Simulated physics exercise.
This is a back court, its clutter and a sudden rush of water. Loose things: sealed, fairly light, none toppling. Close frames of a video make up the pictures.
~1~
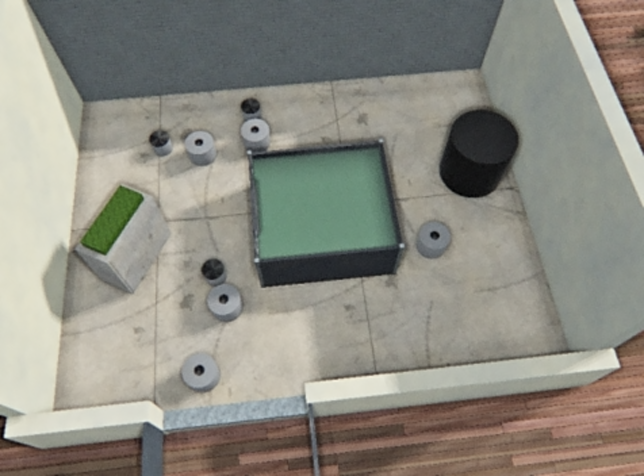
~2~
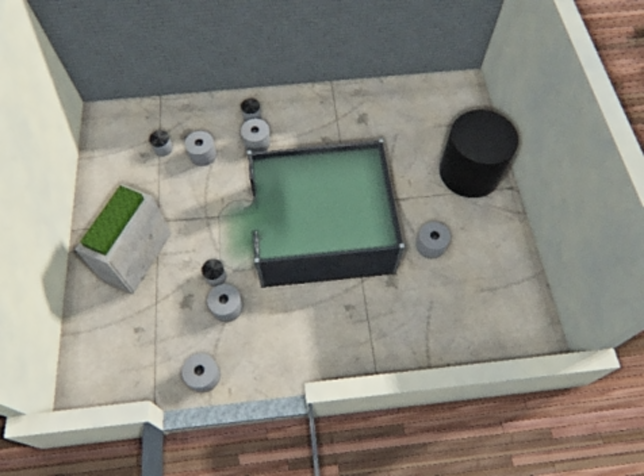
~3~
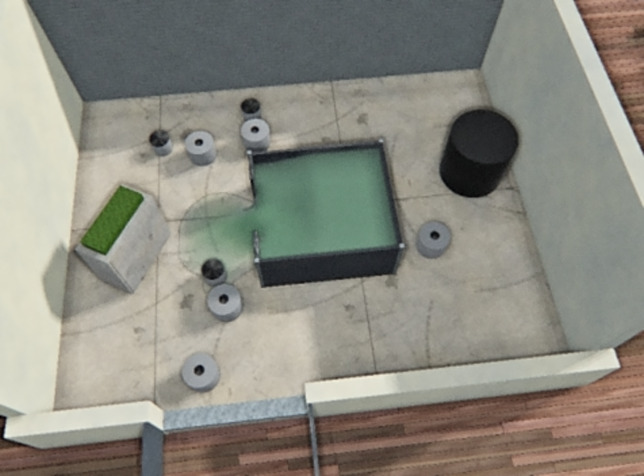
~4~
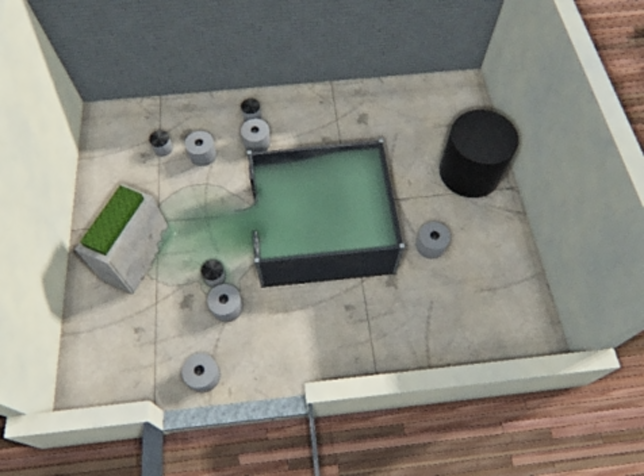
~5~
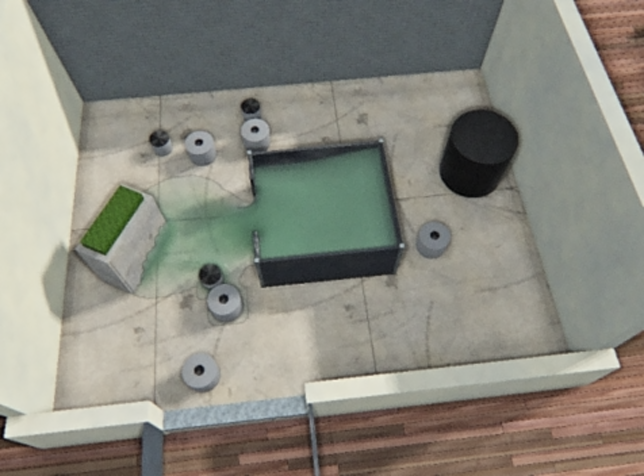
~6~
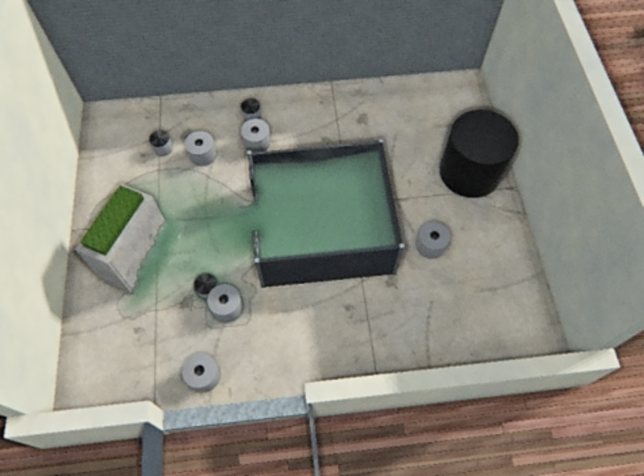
In a walled back court, small round tubs and pails sit around a dark-framed tank full of green water. The tank's left side opens and water spreads across the floor to a grass-topped block at left. A small dark pail near the opening shifts slightly, while everything else stays put.
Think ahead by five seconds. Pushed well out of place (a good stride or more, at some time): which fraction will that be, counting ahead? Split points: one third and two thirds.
Band: Between the two split points.
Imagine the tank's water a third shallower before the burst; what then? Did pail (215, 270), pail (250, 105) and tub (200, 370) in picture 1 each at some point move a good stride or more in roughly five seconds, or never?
One: Passed the mark. Two: Stayed below the mark. Three: Stayed below the mark.
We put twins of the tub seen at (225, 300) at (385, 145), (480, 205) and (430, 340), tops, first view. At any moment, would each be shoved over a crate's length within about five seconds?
Copy one: Barely shifts; copy two: Barely shifts; copy three: Barely shifts.
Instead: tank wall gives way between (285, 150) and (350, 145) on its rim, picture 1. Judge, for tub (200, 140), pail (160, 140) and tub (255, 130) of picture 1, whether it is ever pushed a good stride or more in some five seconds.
Order as asked: Not sent that far; sent that far; sent that far.
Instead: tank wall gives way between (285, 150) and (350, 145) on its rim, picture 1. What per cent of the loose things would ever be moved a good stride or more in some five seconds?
Roughly 40 %.
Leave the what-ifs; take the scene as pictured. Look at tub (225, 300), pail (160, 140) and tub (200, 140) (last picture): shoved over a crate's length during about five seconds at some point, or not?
Entry one never gets that far, entry two never gets that far, entry three never gets that far.
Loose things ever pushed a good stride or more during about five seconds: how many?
4 in total.
A moment on, 1 of 8 are well off their spots; 0 afloat.
Next, 1 of 8 are well off their spots; 0 afloat.
Later, 1 of 8 are well off their spots; 0 afloat.
In the end, 4 of 8 are well off their spots, and 4 have been at some point; 0 afloat.
